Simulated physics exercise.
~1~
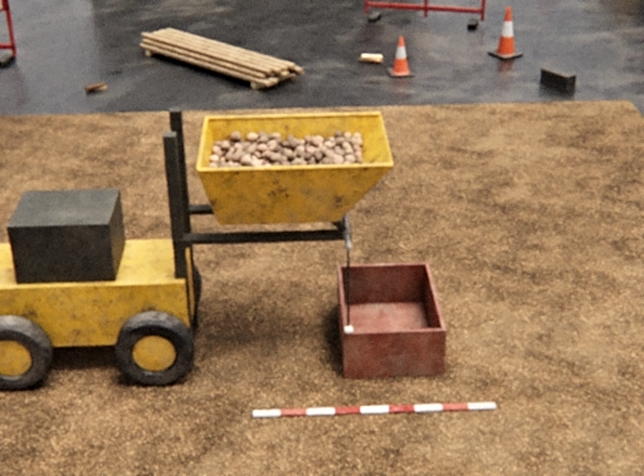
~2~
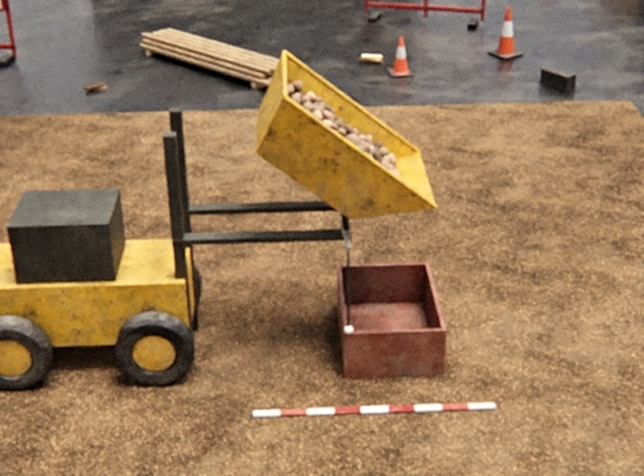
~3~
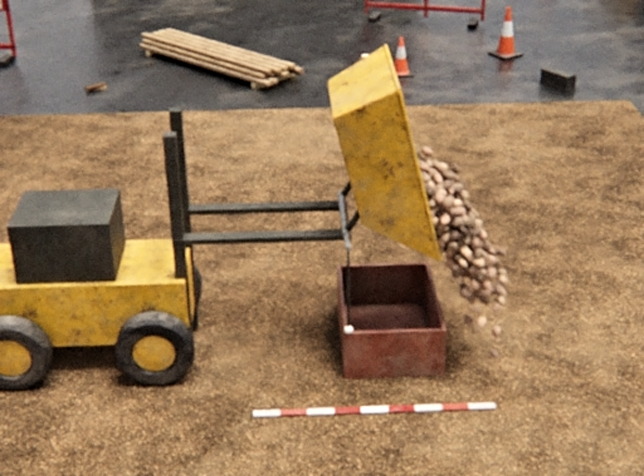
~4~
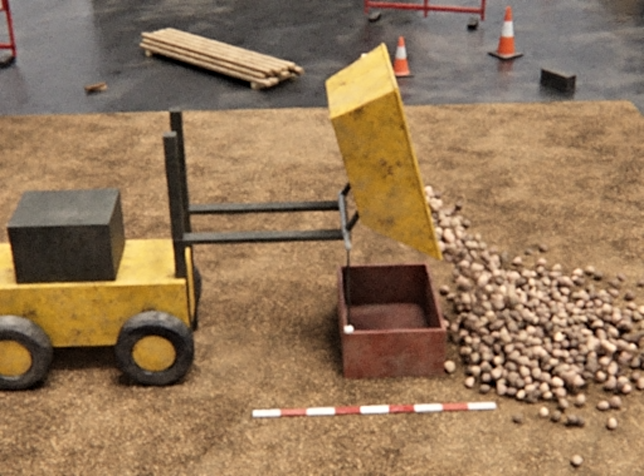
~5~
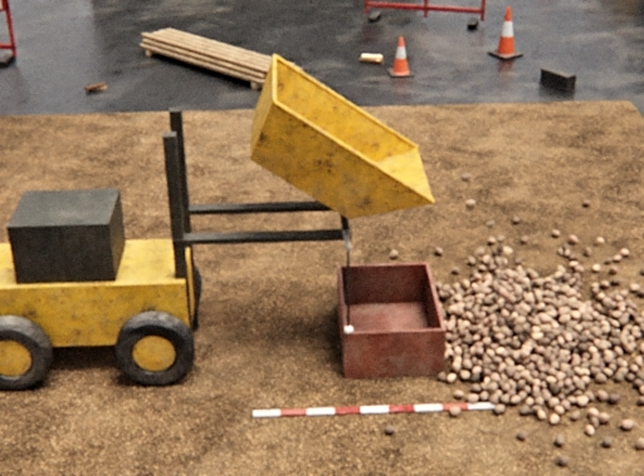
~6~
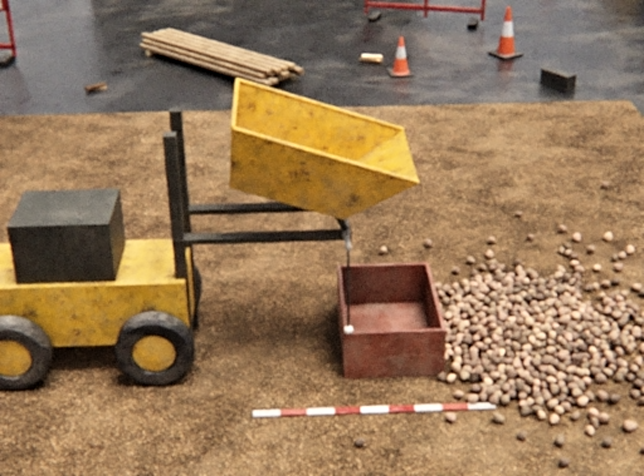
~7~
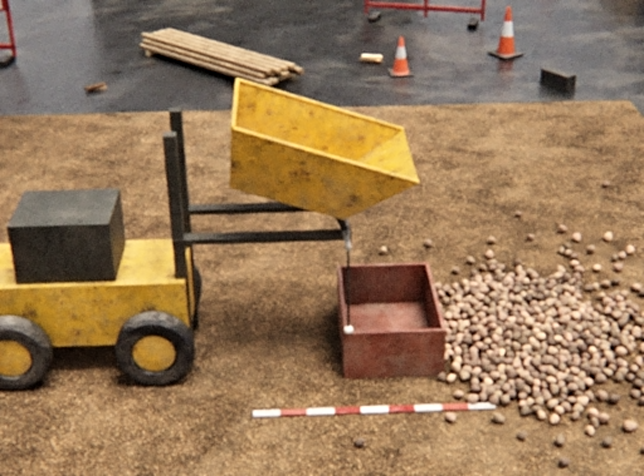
Yellow skip on a fork truck tipping its stones past a red bin onto the ground, then swinging partway back, empty.
